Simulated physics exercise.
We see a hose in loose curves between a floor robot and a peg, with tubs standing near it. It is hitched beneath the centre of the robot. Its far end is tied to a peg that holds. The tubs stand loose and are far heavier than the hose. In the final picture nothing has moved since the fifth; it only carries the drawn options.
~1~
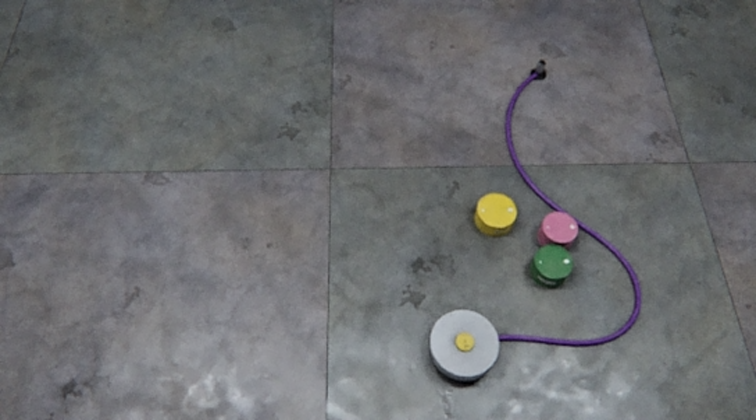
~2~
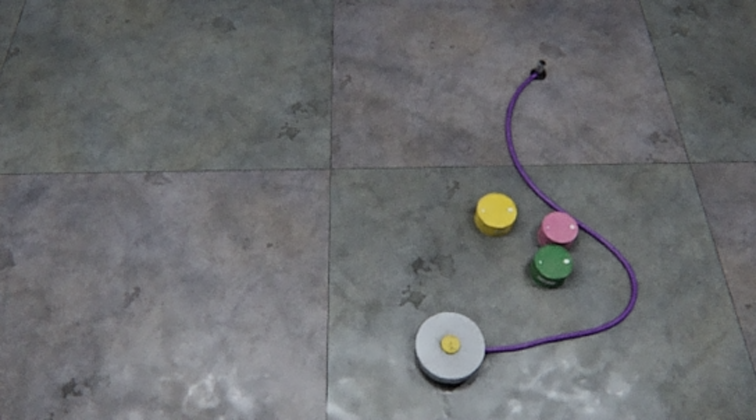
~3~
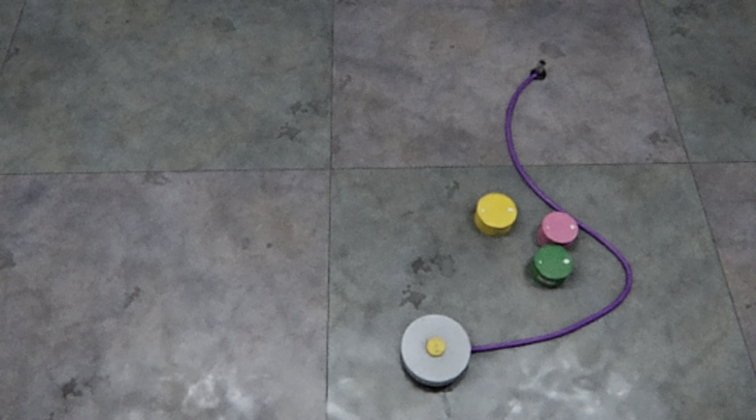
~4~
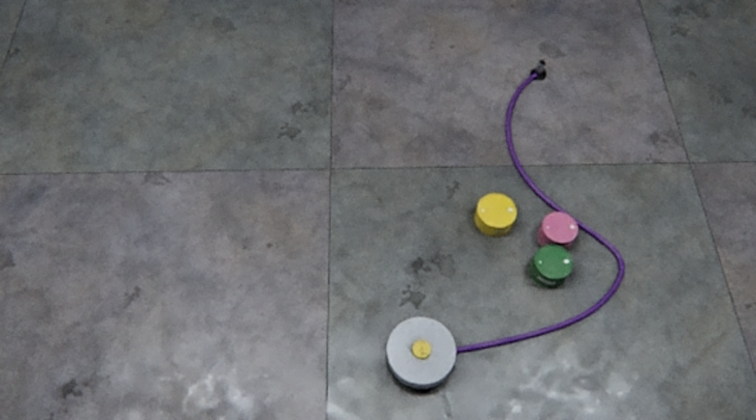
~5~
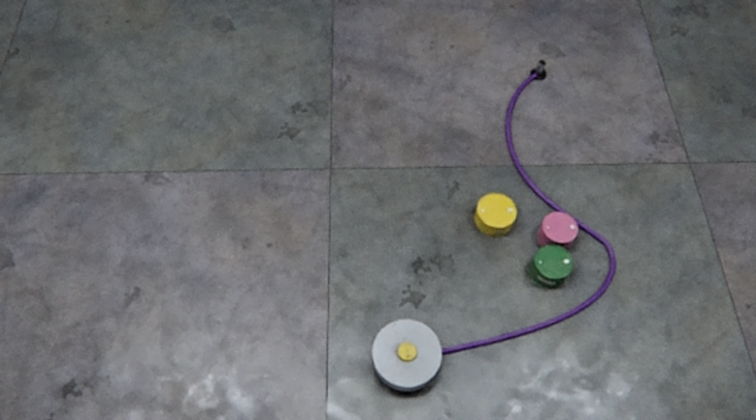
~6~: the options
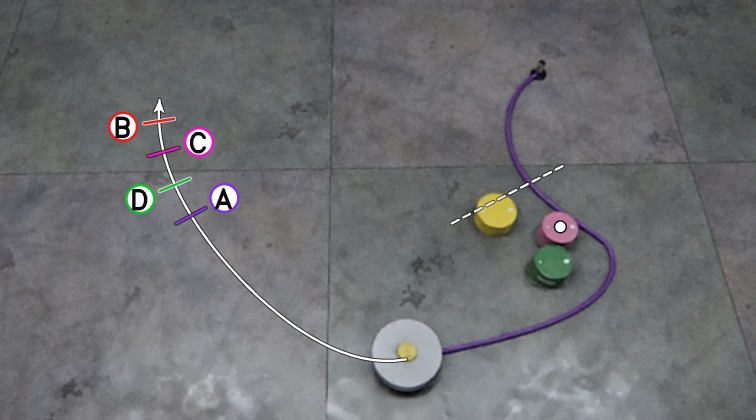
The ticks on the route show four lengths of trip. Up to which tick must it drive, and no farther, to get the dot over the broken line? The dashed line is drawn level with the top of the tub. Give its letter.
As far as tick A.
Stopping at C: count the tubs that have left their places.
Three.
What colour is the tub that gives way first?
The green one.
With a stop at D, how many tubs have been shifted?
Three.
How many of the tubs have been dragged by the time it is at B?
By then, three.
On the marked copy, A at (191, 216); B at (159, 121); C at (164, 152); D at (175, 185); the dashed line at (507, 195); the route from (406, 359) via (216, 251) to (160, 100); the white dot at (560, 227).
With A. Early on, robot (306, 330); pink tub (558, 232).
Further on, robot (232, 268); pink tub (524, 213); green tub (506, 237); yellow tub (487, 208).
At the end, robot (189, 210); pink tub (496, 193); green tub (469, 211); yellow tub (462, 180); the dot on the pink tub is over the dashed line.
As for the rest, B does it too, but is farther than needed; C does it too, but is farther than needed; D does it too, but is farther than needed.
